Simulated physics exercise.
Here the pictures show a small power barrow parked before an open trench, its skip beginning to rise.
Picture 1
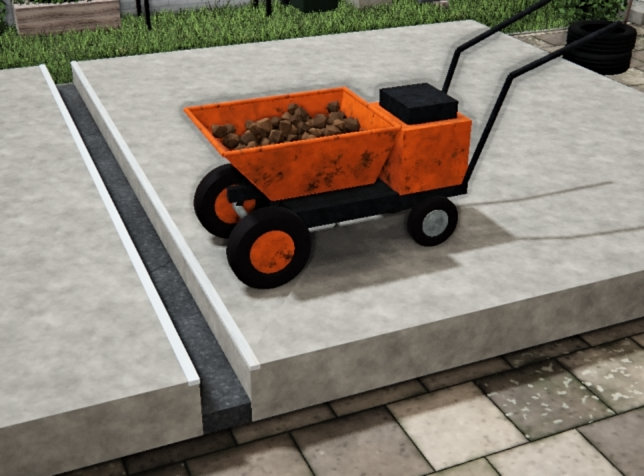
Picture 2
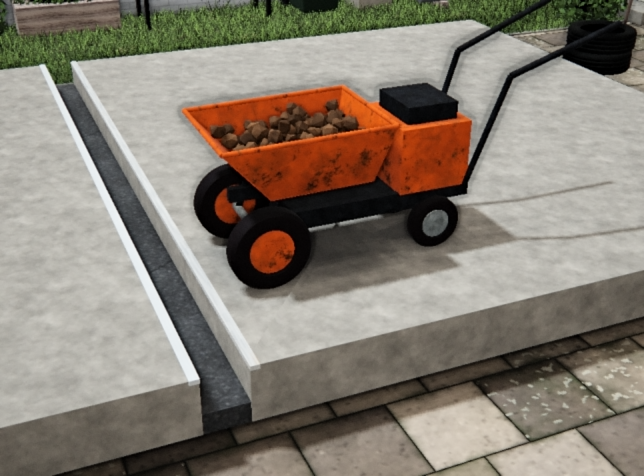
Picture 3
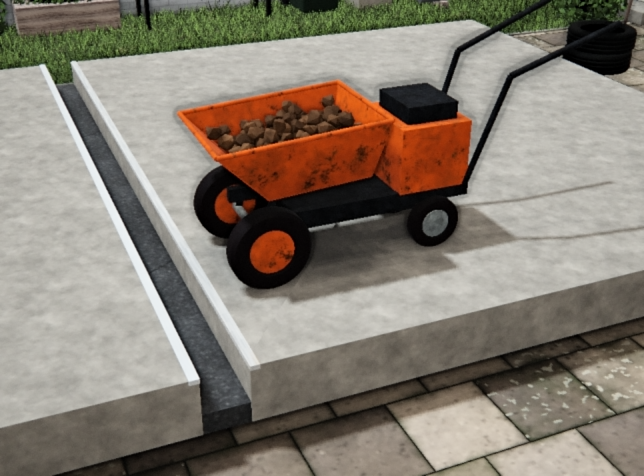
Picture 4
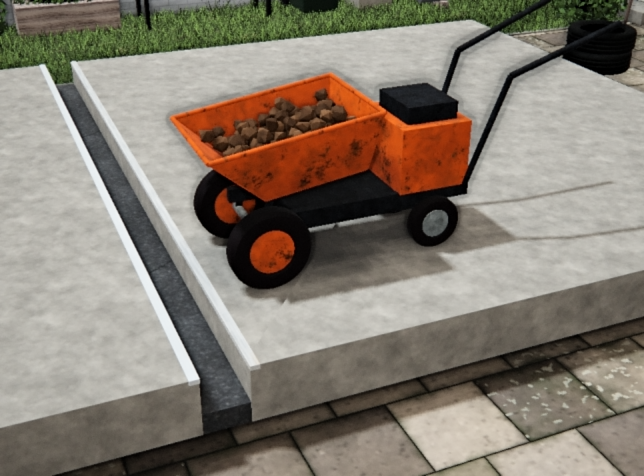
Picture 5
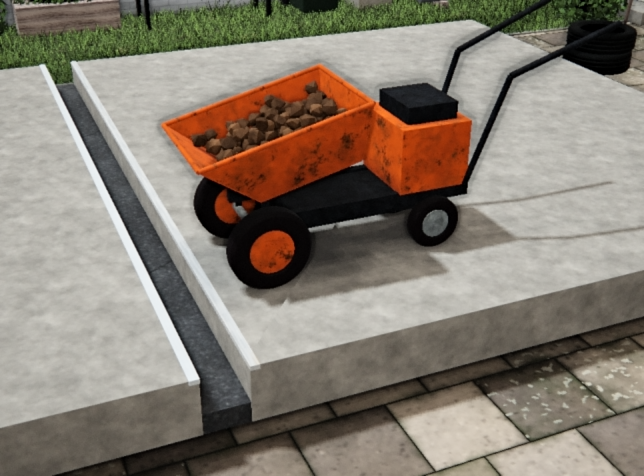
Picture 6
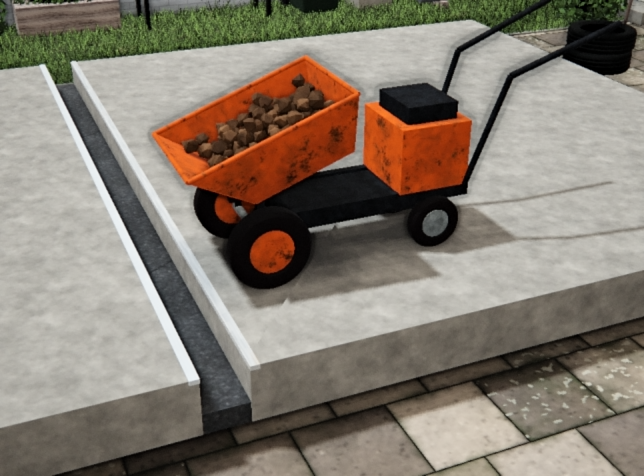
To begin with, an orange power barrow loaded with brown clods stands on a pale slab, to the right of a narrow dark trench. Its skip tilts gradually forward to the left, the rear end rising until the skip is clearly tipped, while the wheels stay still and the clods remain inside.
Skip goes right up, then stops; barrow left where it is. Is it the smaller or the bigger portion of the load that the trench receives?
The smaller portion.
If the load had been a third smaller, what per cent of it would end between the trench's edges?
It comes to some 0 per cent.
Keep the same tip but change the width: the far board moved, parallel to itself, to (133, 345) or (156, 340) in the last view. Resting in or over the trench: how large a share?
The first try comes to close to 50 per cent, the next to 10 per cent.
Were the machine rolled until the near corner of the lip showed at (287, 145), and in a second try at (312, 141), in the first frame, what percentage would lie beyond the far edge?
Some 20 % then some 10 %.
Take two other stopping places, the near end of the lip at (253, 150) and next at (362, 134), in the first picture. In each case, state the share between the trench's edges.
Okay, so the first one ends at 30 % and the second at 30 %.
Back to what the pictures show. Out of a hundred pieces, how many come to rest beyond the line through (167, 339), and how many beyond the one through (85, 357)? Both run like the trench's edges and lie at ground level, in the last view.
Close to 80 per cent, then close to 40 per cent.
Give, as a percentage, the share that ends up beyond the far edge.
Call it some 80 percent of the pieces.
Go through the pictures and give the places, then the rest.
The first frame shows lip of the skip (224, 155), level; top of the load (303, 128), clay clods; first edge of the trench (230, 323); far edge (173, 336), the trench under half as wide as the skip, and about as deep as wide.
The second frame shows lip of the skip (222, 156), level; top of the load (301, 127).
The third frame shows lip of the skip (217, 159), tipped barely; top of the load (311, 130).
The fourth frame shows lip of the skip (209, 165), tipped a little; top of the load (314, 126).
The fifth frame shows lip of the skip (199, 173), tipped a little; top of the load (305, 121).
The sixth frame shows lip of the skip (188, 183), tipped clearly; top of the load (307, 118); first edge of the trench (230, 323); far edge (173, 336).
Just after the last frame, skip tipped steeply; every one in the skip.
A moment on, skip tipped right over; roughly two thirds in the skip; roughly a third beyond it; just a few falling.
Further on, skip tipped right over; roughly a quarter in the skip; the larger part beyond it.
When it is over, skip tipped right over; roughly a quarter in the skip; not one in or heaped over the trench; the larger part beyond it.
